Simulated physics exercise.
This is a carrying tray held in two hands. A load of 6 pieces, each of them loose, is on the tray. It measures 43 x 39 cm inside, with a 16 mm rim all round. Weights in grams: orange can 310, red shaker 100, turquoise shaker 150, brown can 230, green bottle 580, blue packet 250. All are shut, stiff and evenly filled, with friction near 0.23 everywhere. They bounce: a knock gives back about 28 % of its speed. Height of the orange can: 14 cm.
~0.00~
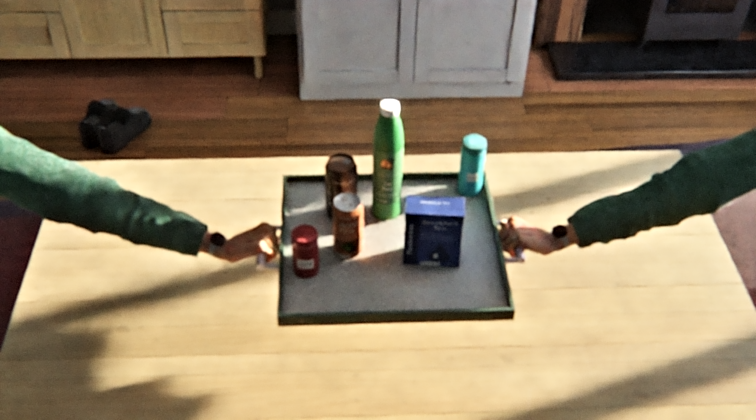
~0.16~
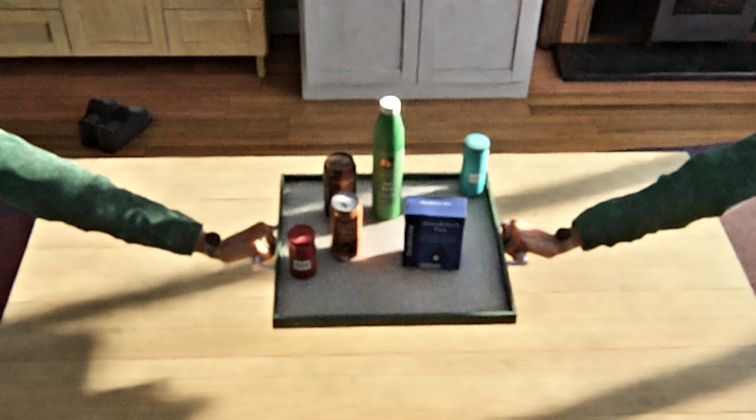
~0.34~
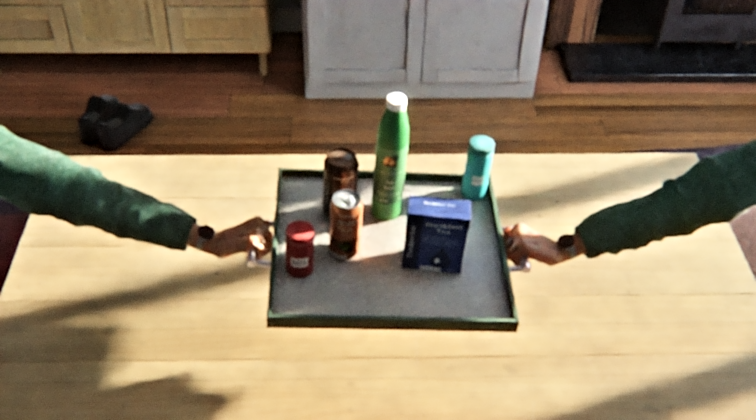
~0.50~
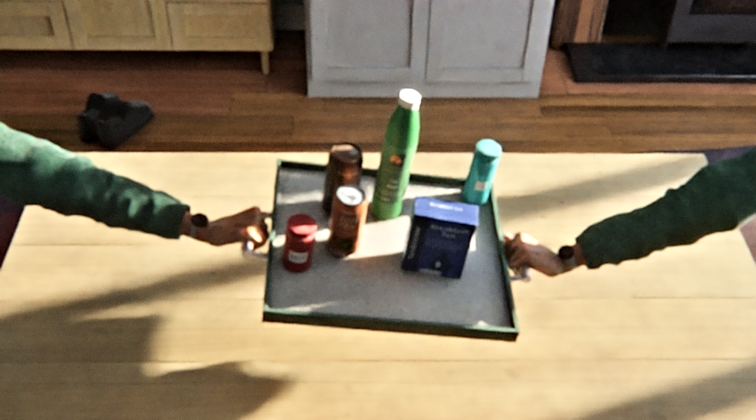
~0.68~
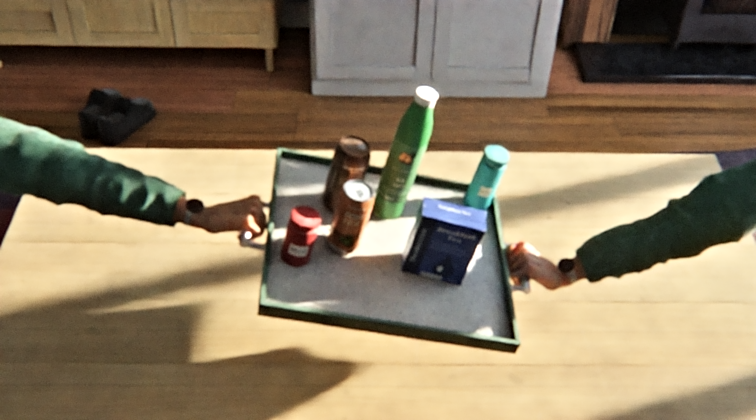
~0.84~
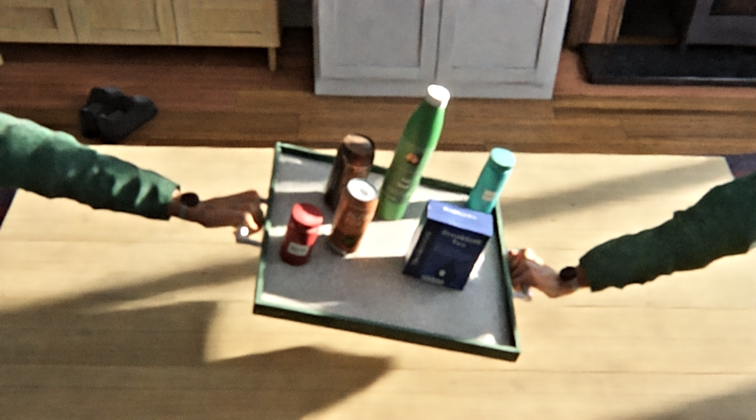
A green-rimmed tray holding six items, among them a tall green bottle and a blue packet, sits level between two hands above a wooden table. The hands then tilt it steadily, the right side dipping and the left rising, and the items lean with it, keeping their places.
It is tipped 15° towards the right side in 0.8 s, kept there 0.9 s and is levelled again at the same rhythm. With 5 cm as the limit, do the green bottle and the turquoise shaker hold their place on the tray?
The green bottle ends elsewhere, the turquoise shaker keeps its place.
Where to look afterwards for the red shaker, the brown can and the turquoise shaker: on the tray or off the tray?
The red shaker ends on the tray; the brown can ends on the tray; the turquoise shaker is still on the tray.
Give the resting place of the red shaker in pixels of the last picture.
Around (450, 269).
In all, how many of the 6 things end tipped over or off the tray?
That comes to 1.
After 1.34 s, tray at 15°, right edge down; green bottle on its side near (495, 214); brown can moved 8 cm; orange can moved 8 cm.
After 1.64 s, tray at 15°, right edge down; green bottle now off the tray; orange can moved 16 cm; brown can moved 17 cm.
In the end (3.1 s), off the tray, green bottle; not toppled but over 5 cm from the start, orange can, red shaker, brown can and blue packet; turquoise shaker under 5 cm from the start. At the end, from the last picture's camera, green bottle near (554, 234), turquoise shaker near (490, 163).
